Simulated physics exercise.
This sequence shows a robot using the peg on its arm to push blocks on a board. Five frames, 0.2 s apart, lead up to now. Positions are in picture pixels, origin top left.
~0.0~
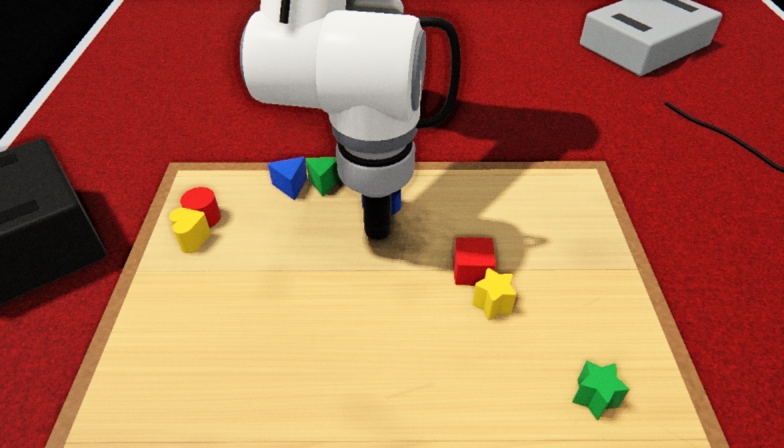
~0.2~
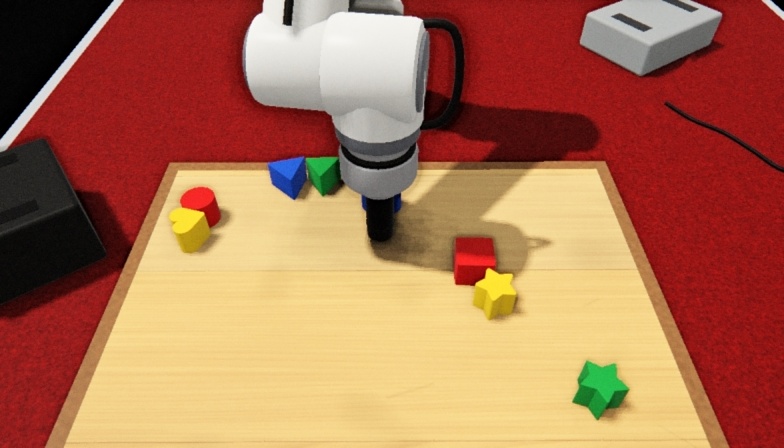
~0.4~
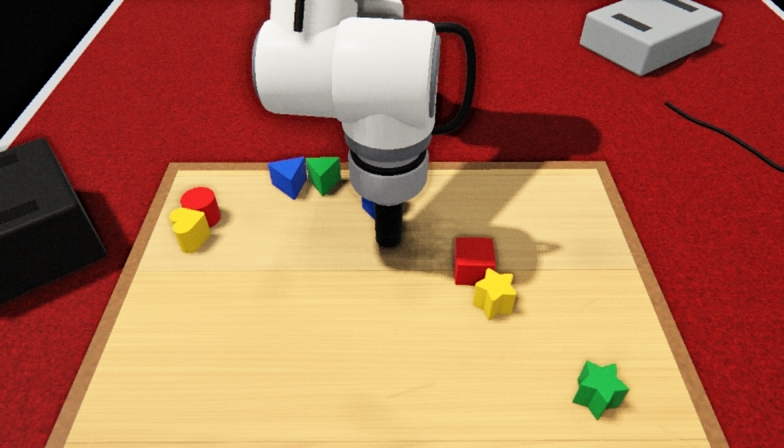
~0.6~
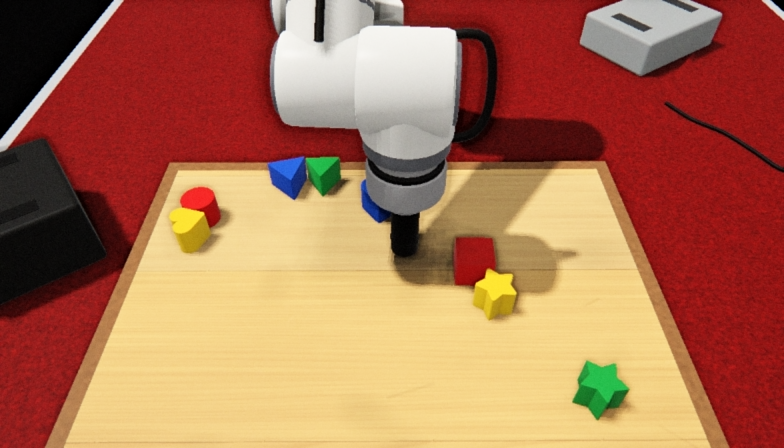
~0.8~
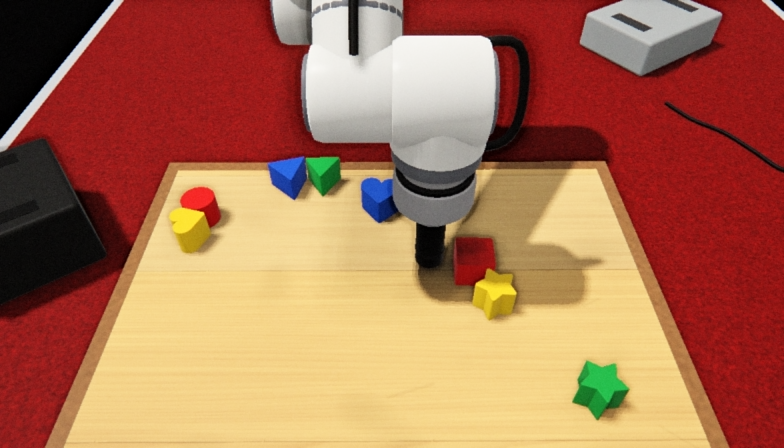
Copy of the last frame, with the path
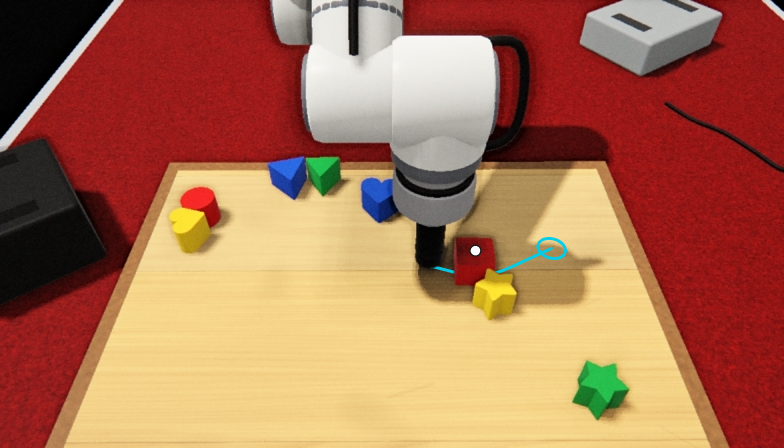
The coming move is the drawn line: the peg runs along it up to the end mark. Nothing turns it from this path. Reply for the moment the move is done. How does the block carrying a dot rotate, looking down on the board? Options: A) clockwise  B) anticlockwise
A - clockwise.
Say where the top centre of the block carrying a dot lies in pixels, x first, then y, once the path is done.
Around (570, 254).
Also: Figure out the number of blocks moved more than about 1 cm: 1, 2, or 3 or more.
1 block.
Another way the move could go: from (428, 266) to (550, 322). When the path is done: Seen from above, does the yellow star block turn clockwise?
Yes - that is the case.
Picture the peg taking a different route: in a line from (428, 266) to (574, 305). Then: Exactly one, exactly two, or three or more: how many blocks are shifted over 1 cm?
It displaces two.
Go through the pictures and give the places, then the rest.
Peg's lower end (378, 231); red four-sided block (475, 251); yellow star block (497, 284), in the first frame.
Peg (381, 233); blocks still, in the second frame.
Peg (389, 239); blocks still, in the third frame.
Peg (404, 248); blocks still, in the fourth frame.
Peg (429, 259); red four-sided block (475, 251); yellow star block (497, 284), in the fifth frame.
Drawn move, from (428, 266) through (474, 275) and (516, 265) to (552, 248); the dot is on the red four-sided block.
The first path, step by step. One third of the way, peg (475, 268); red four-sided block (512, 255); yellow star block (500, 286).
Two thirds of the way, peg (518, 258); red four-sided block (556, 254), turned 35° clockwise; yellow star block (500, 286).
At the end, peg (554, 242); red four-sided block (570, 254), turned 55° clockwise; yellow star block (500, 286).
